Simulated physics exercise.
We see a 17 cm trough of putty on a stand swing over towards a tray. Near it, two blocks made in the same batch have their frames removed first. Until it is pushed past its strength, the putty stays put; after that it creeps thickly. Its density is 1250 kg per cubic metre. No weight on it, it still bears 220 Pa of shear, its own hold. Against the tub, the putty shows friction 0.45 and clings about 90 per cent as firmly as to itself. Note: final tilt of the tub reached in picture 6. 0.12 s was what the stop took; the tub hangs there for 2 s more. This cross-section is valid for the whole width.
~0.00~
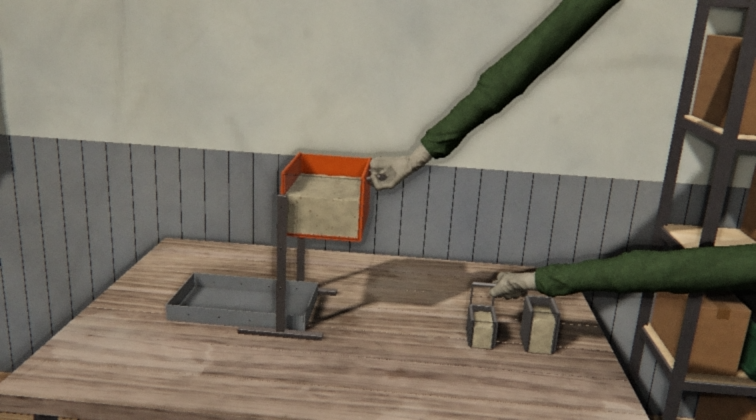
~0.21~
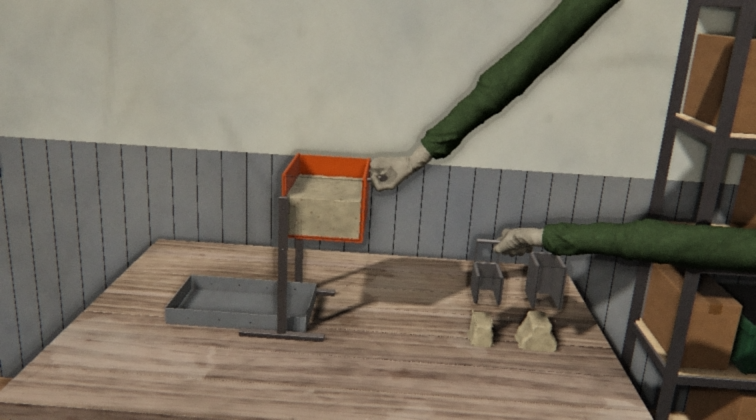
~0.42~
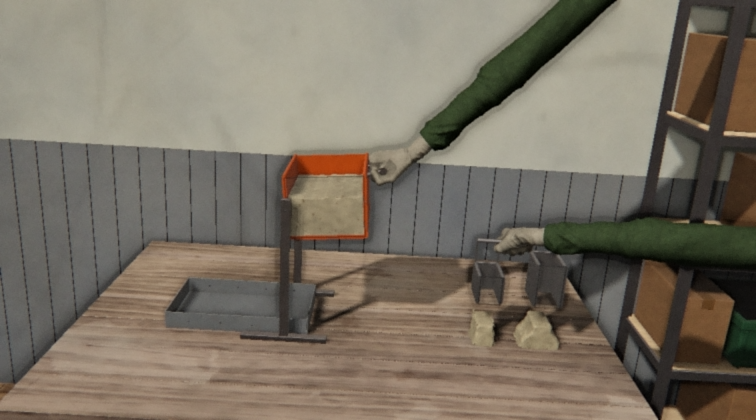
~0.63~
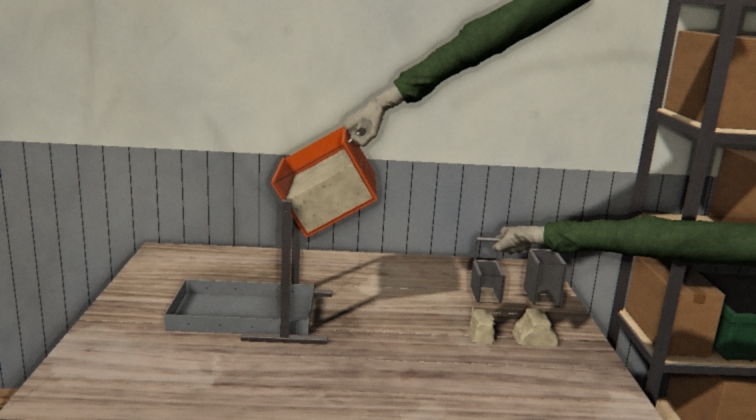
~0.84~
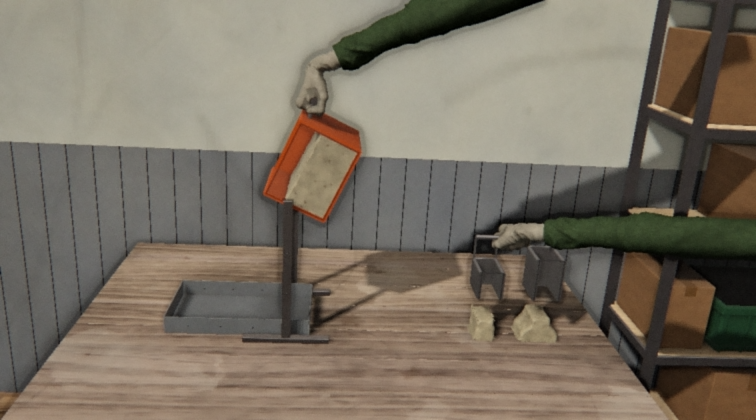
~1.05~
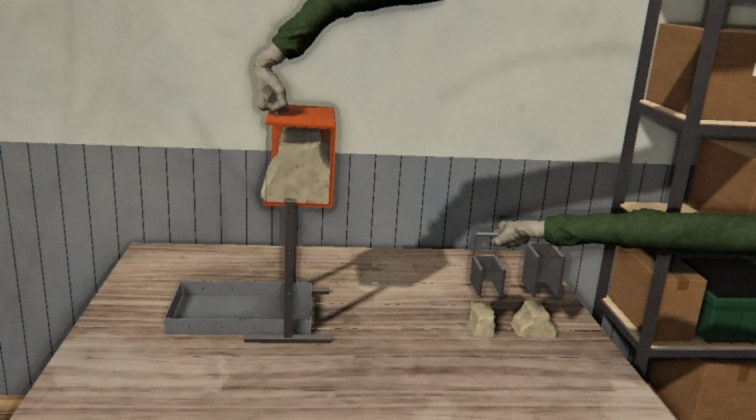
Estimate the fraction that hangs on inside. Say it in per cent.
I would say roughly 45 per cent.
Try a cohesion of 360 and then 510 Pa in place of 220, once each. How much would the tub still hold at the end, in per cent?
Roughly 60 % followed by roughly 95 %.
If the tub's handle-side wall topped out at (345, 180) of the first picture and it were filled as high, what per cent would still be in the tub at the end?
I'd say around 55 percent would remain in the tub at the end.
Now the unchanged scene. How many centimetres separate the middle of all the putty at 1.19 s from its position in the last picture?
Something like 6 cm, I'd say.
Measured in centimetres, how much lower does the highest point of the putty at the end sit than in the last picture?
About 9 cm.
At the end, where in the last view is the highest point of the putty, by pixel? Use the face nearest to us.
Peak location: Approx. (312, 178).
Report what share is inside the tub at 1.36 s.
Near 50 %.
After 1.19 s, the tub is at 89 degrees and holds 71 %.
After 1.36 s, the tub is at 89 degrees and holds 49 %.
After 1.53 s, the tub is at 89 degrees and holds 45 %.
After 1.70 s, the tub is at 89 degrees and holds 45 %.
After 3.05 s, at the end, the tub is at 89 degrees and holds 45 %.
